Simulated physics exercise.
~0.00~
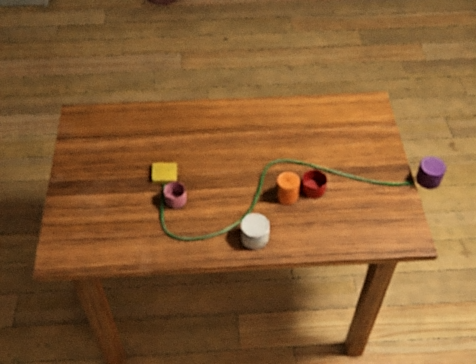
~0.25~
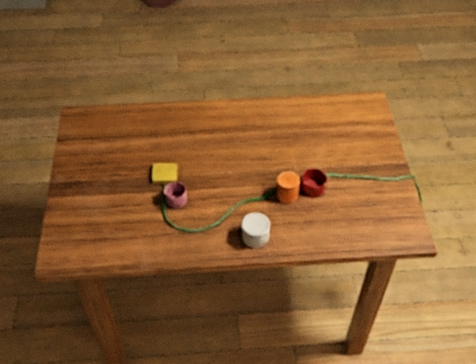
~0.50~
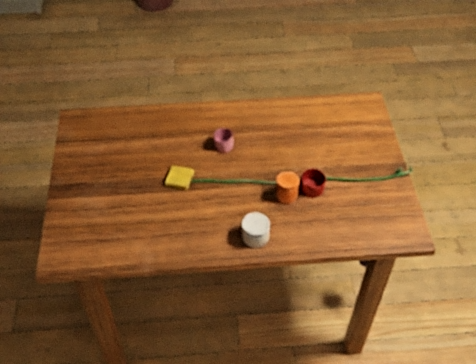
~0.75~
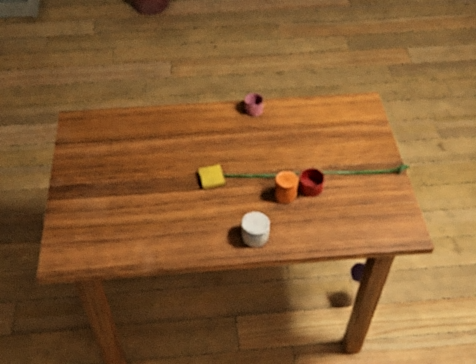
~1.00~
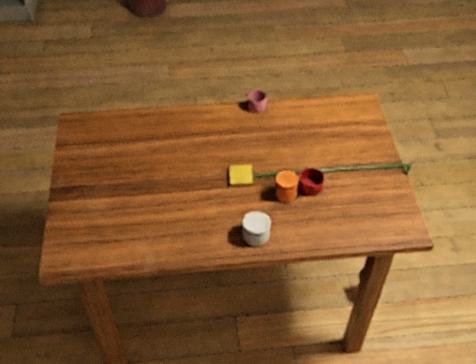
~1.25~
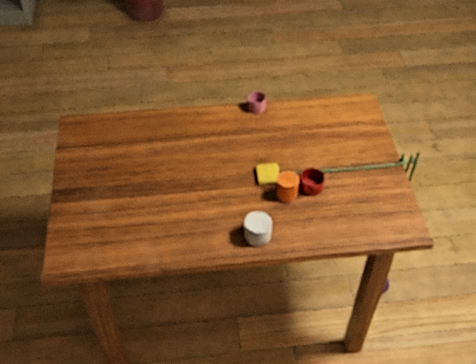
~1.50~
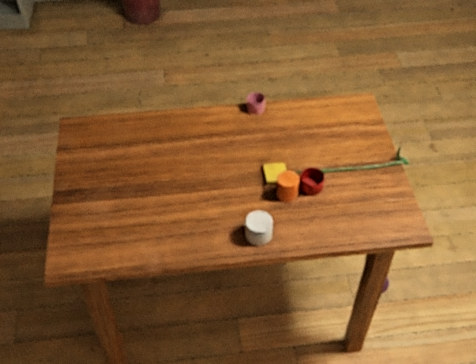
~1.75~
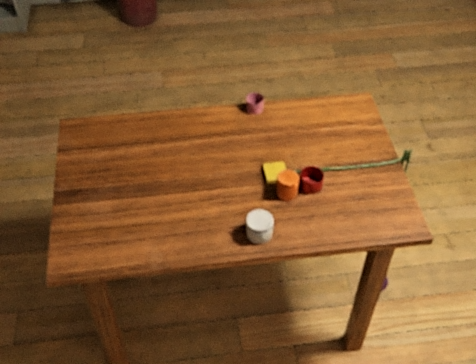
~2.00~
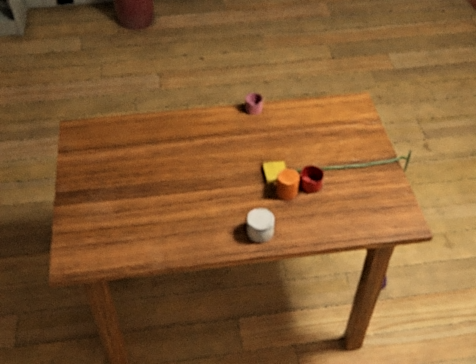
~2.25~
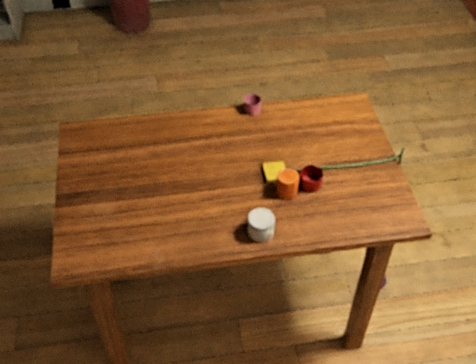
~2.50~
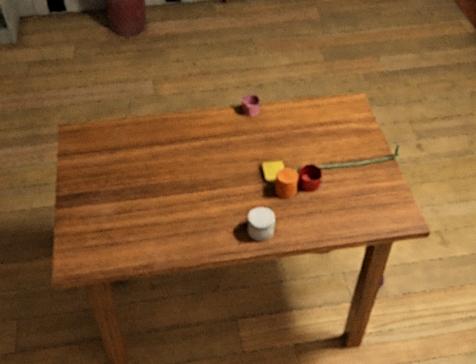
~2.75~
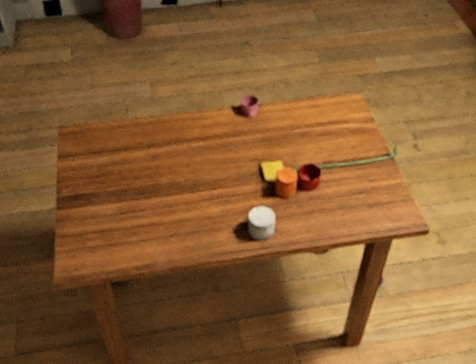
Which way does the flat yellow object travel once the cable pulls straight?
It slides to the right across the table, coming to rest beside the orange tub.
